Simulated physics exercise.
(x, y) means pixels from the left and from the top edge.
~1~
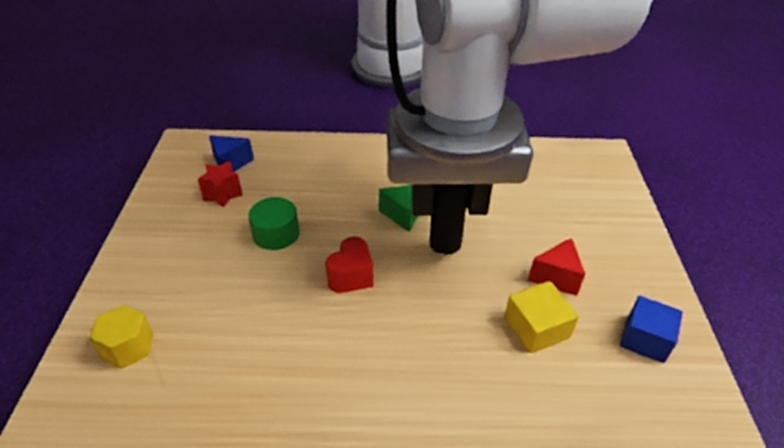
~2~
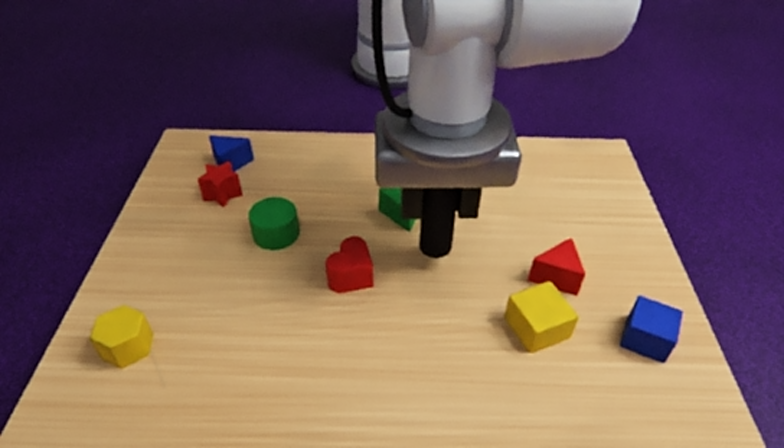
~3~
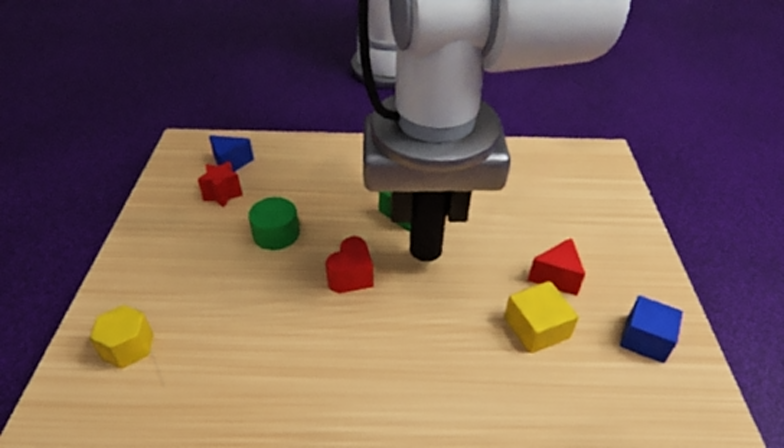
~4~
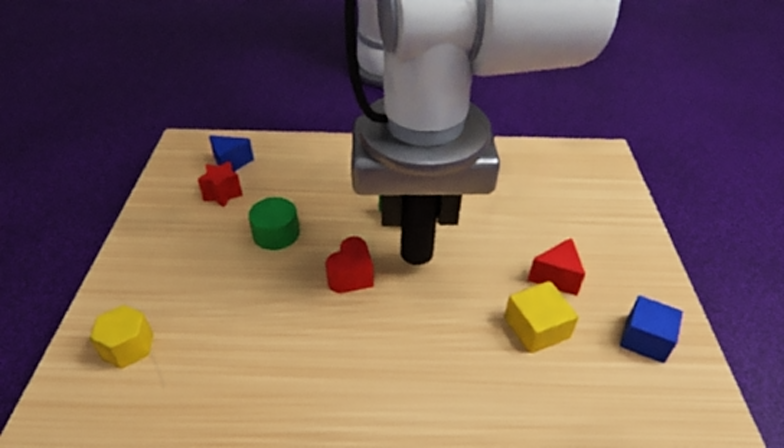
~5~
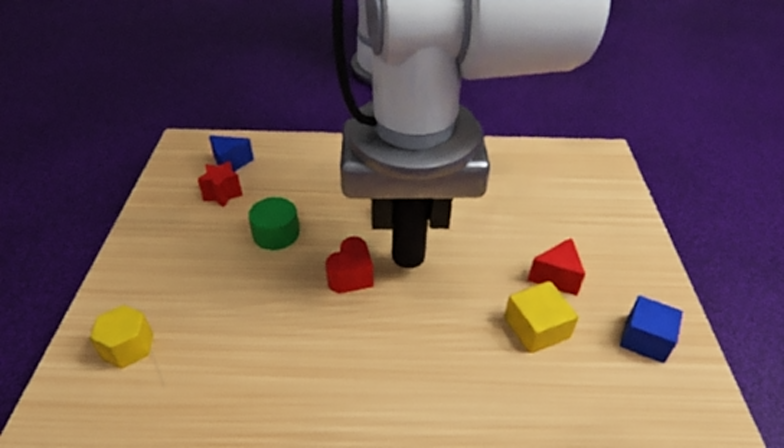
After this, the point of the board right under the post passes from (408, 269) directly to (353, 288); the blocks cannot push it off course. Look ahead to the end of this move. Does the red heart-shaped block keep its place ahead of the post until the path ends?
Yes, I think so.
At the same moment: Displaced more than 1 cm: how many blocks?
The count will be 1.
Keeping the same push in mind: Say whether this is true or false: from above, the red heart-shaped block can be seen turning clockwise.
The statement is correct.
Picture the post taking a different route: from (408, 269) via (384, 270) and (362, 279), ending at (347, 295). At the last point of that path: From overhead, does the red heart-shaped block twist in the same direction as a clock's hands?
The answer is yes.
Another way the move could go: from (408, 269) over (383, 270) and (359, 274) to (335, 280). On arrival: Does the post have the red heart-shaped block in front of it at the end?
Short answer: Yes.
On the path given first. Halfway along, post (380, 266); red heart-shaped block (343, 255).
At the end, post (352, 275); red heart-shaped block (317, 257), turned 40° clockwise; green three-sided block still.
